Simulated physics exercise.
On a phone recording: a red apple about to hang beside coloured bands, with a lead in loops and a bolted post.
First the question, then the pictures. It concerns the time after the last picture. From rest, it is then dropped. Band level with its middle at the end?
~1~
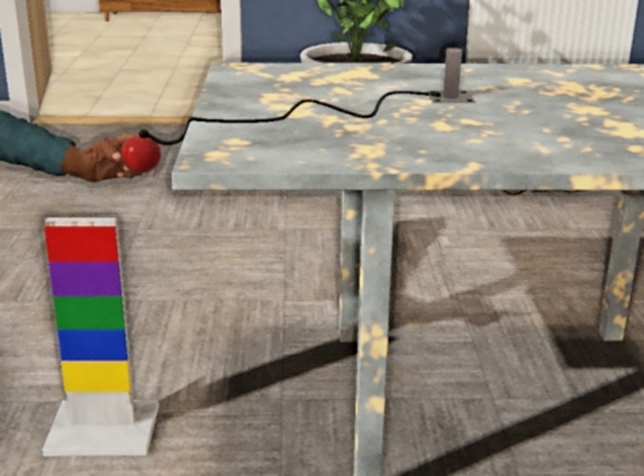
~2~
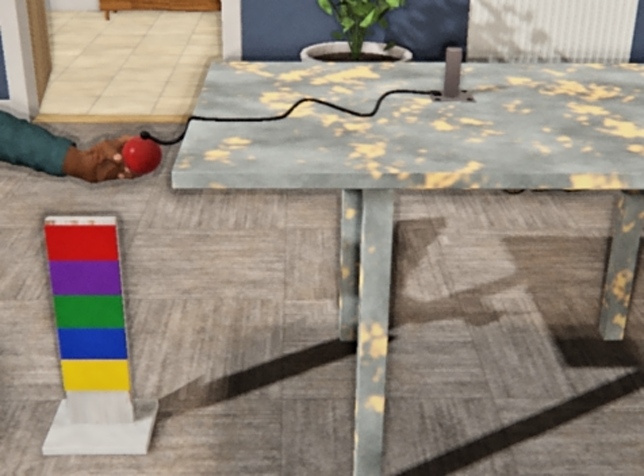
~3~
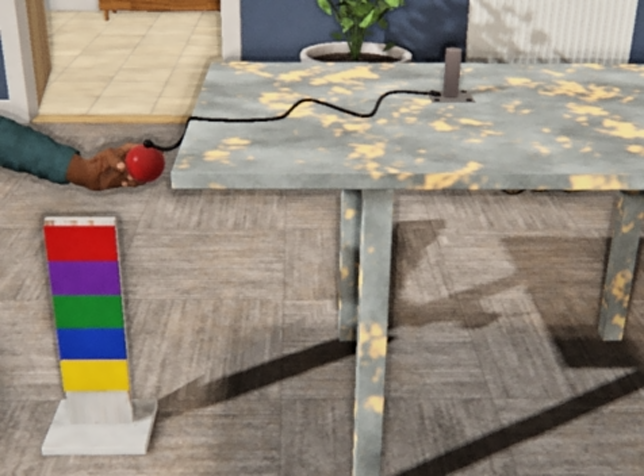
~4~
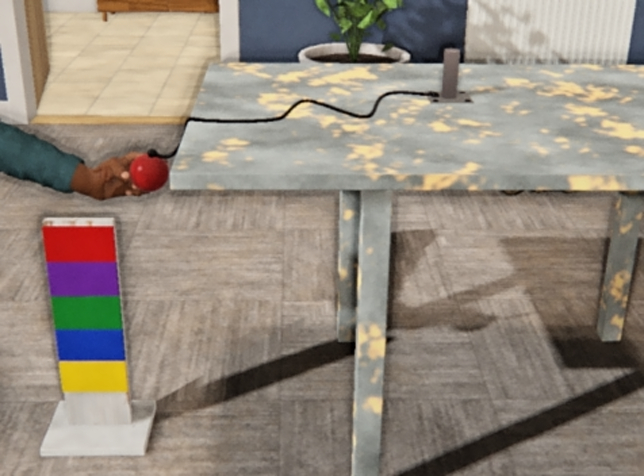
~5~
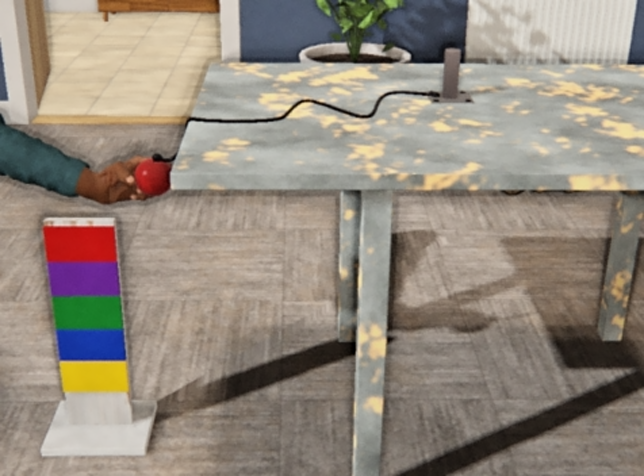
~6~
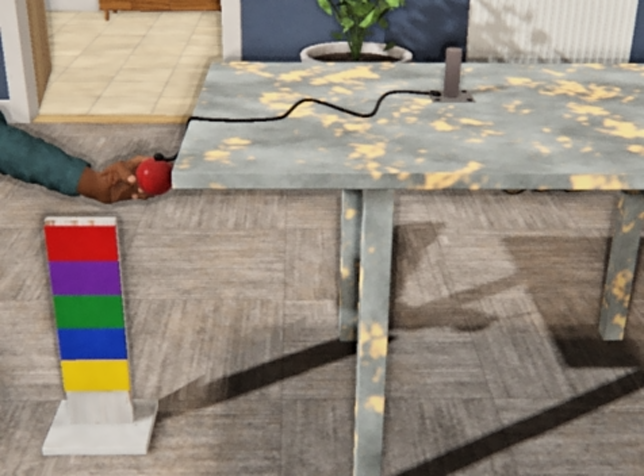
Green band.
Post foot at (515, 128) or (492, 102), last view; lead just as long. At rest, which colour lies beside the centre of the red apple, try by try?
It comes out purple the first time and purple the second time.
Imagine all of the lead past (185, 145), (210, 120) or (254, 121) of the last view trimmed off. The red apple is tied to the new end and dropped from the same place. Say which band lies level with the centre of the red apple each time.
Lab note - try 1: Purple; try 2: Red; try 3: Higher than all five.
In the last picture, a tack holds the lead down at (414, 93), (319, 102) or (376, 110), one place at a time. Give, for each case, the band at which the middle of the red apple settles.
Each in turn comes out as green, red, purple.
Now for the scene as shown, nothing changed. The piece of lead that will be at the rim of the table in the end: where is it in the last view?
About (292, 109).
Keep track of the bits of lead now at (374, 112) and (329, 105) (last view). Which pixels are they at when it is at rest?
First near (320, 105), second near (252, 110).
Early on, apple near (167, 287); level with purple.
Midway, apple near (220, 295); level with green.
Near the end, apple near (192, 307); level with green.
Finally, apple near (201, 307); level with green. At green.
